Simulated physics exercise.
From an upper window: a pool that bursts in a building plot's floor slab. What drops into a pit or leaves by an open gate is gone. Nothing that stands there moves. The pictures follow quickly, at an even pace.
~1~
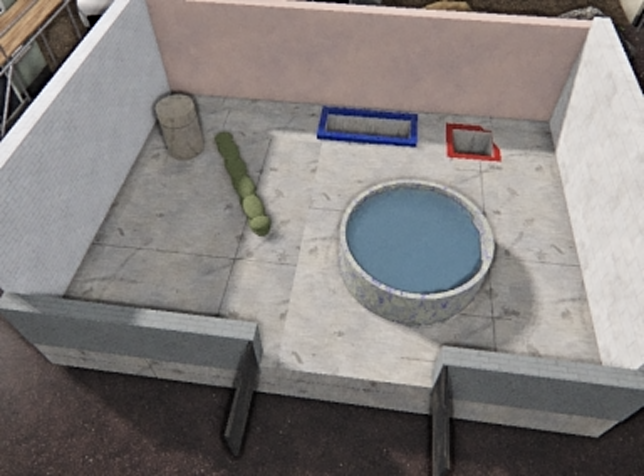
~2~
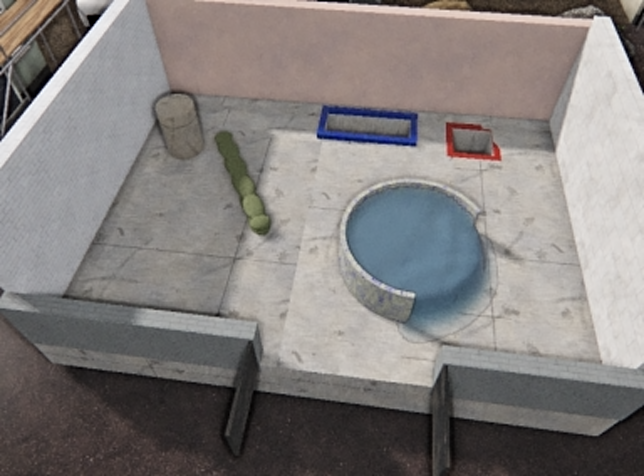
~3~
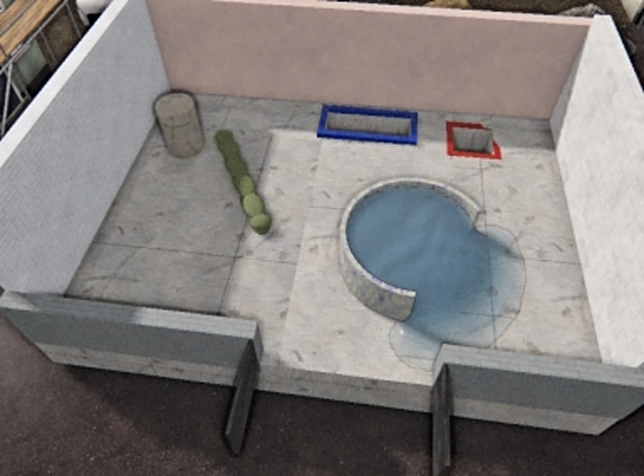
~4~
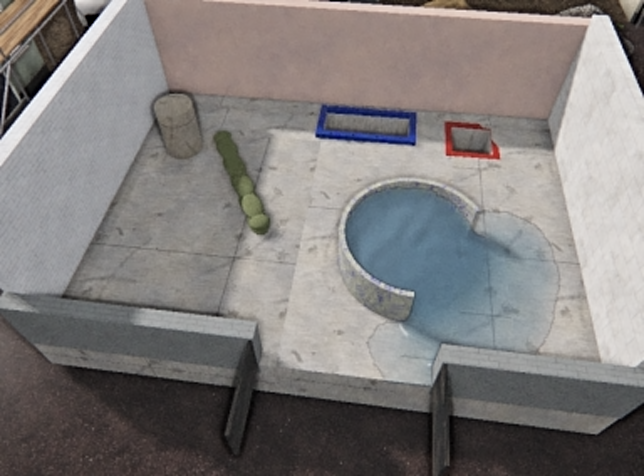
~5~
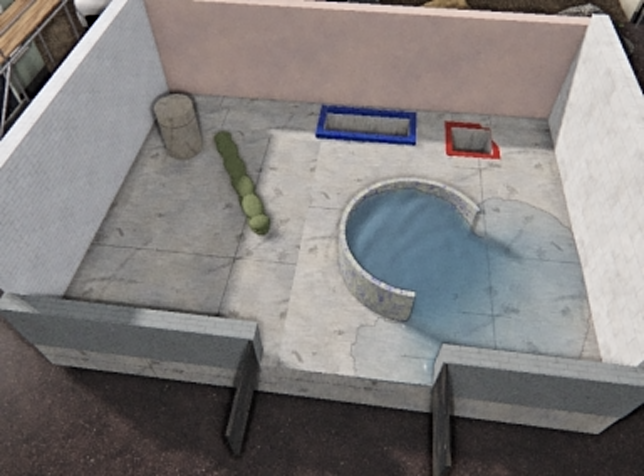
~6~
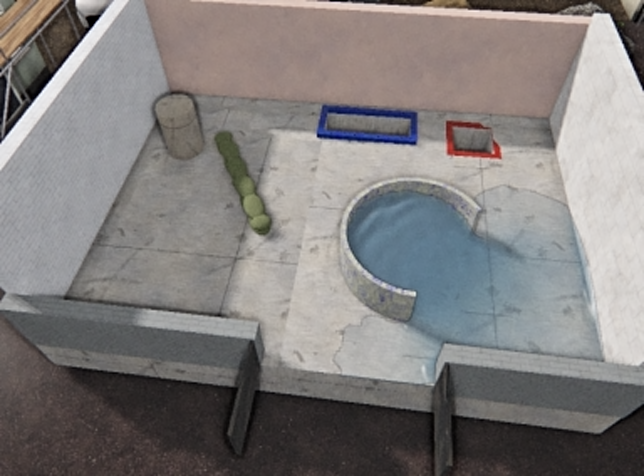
In the video, a round stone tank of still water on a walled concrete slab opens along its lower right side, and water pours out, spreading across the floor toward the right wall and the front edge.
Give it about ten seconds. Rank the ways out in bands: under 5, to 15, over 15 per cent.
The gate takes more than 15 %; the red pit takes more than 15 %; the blue pit takes less than 5 %.
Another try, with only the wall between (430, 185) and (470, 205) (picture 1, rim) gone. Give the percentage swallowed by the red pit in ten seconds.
In per cent: Red 45.
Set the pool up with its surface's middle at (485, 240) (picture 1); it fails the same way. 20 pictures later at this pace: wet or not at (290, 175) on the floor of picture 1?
There: Clear.
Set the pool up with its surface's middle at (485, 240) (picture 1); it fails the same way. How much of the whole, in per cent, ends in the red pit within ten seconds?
Per cent: Red 20.
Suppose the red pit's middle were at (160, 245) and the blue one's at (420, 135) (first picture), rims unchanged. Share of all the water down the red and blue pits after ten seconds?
Parts in a hundred: Red 2, blue 4.
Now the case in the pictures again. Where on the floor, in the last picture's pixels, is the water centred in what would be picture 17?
Near (493, 289).
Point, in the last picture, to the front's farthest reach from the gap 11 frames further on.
Near (543, 120).
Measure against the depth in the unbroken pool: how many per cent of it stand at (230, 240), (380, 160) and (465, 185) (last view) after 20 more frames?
About 0, 0 and 8 per cent.
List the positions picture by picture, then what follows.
Still water in the round tank at (415, 237), in the first frame.
The front is at (404, 330), out from the gap at (472, 290), in the second frame.
Water pours out at (472, 289) and has run to a hidden place, in the third frame.
The front is at (510, 217), out from the gap at (470, 290), in the fourth frame.
Water pours out at (471, 291) and has run to (548, 217), in the fifth frame.
The front is at (570, 210), out from the gap at (472, 290), in the sixth frame.
A moment on, water covers 15 % of the floor; the gate 3 %, the red pit 0 %, the blue pit 0 %.
Next, water covers 20 % of the floor; the gate 5 %, the red pit 0 %, the blue pit 0 %.
Then, water covers 35 % of the floor; the gate 7 %, the red pit 4 %, the blue pit 0 %.
Later, water covers 50 % of the floor; the gate 14 %, the red pit 18 %, the blue pit 1 %.
In the end, water covers 60 % of the floor; the gate 19 %, the red pit 28 %, the blue pit 1 %.
